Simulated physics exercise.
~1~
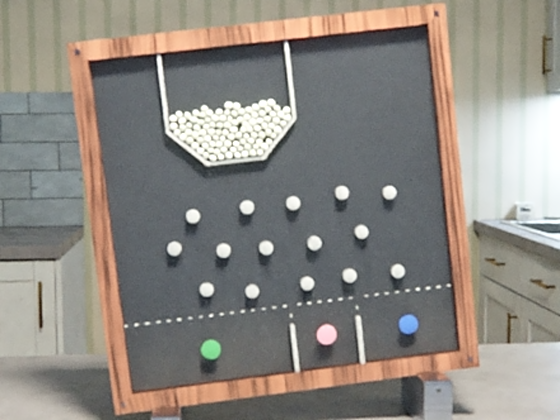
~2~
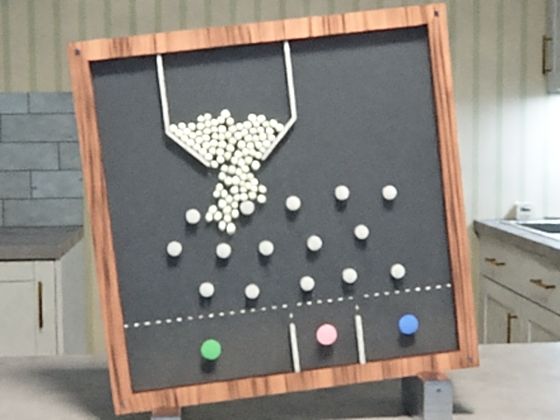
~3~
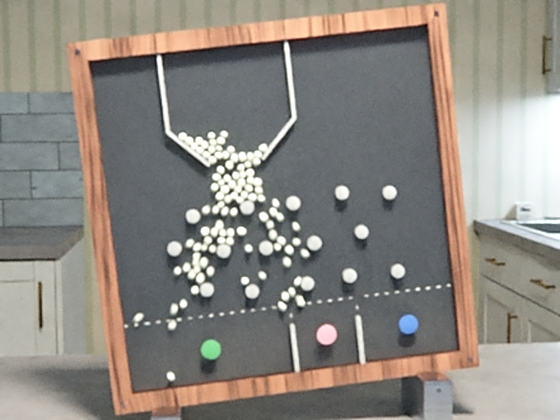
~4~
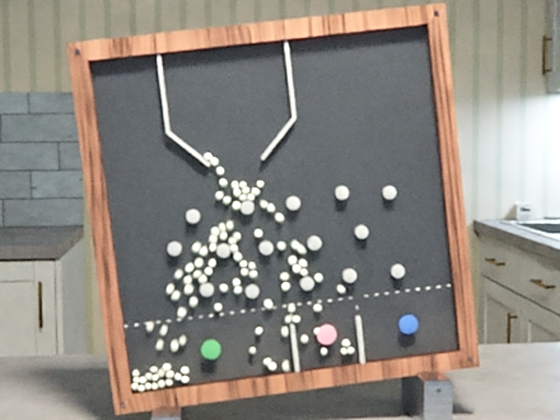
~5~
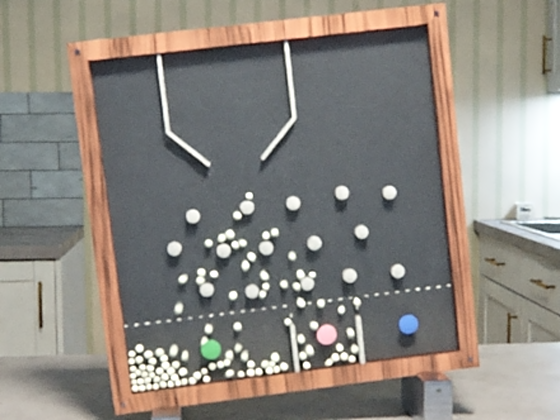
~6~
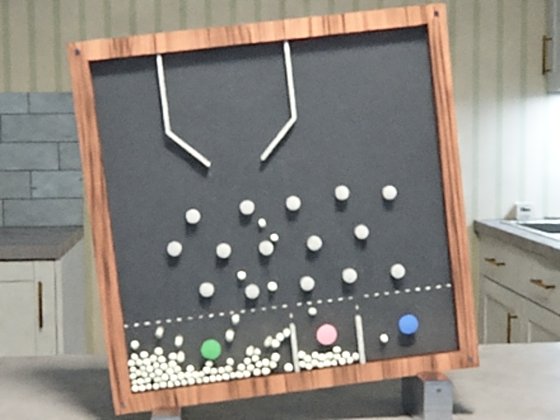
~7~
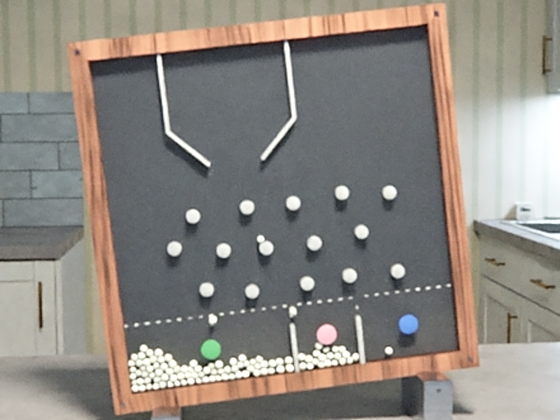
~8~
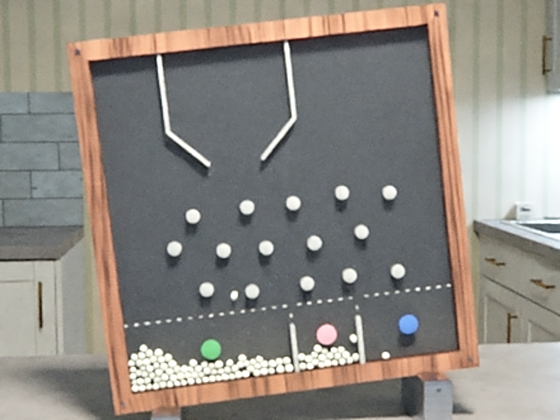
Small pale beads sit heaped in a funnel at the top of a tilted, wood-framed dark board on a kitchen counter. They begin pouring through the gap at the funnel's base, striking the round pegs below and scattering outward, mostly down and to the left. The funnel empties as beads bounce past the dashed line and gather around the green and pink stickers. The stream thins to a few stragglers. At the end, most lie in the wide green bin, piled highest at the far left, a smaller group fills the pink bin's floor, and the blue bin is nearly empty.
